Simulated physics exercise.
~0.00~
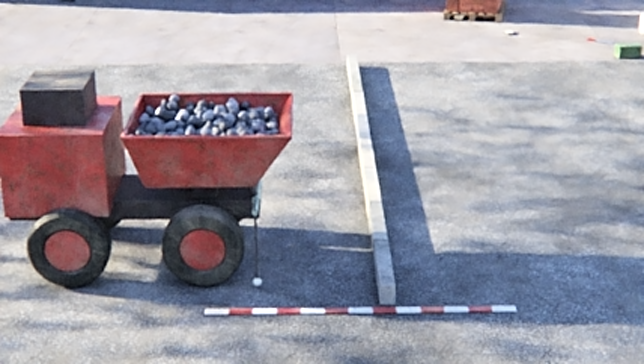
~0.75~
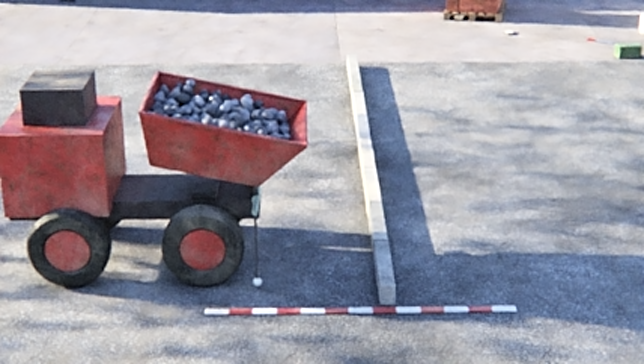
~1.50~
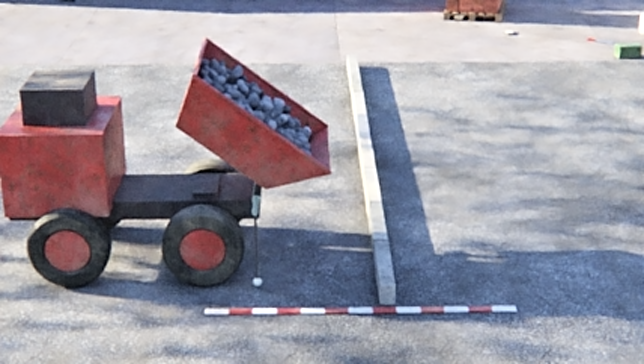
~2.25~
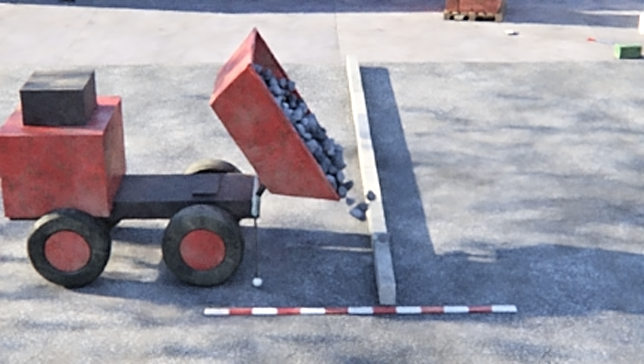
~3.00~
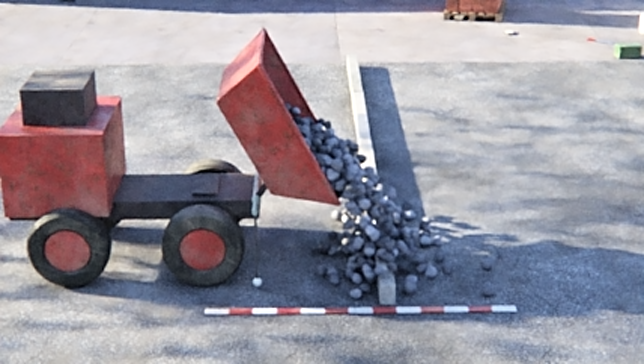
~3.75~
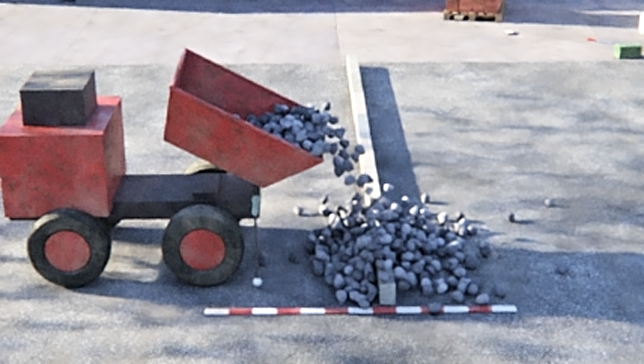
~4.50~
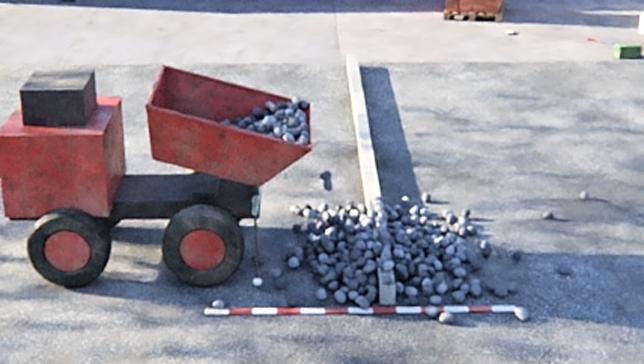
A red toy-like dumper tipped its skip steeply to the right, spilling grey stones into a heap around a low pale kerb, some landing beyond it. The skip then lowered partway and stayed slightly tilted, with many stones still inside.
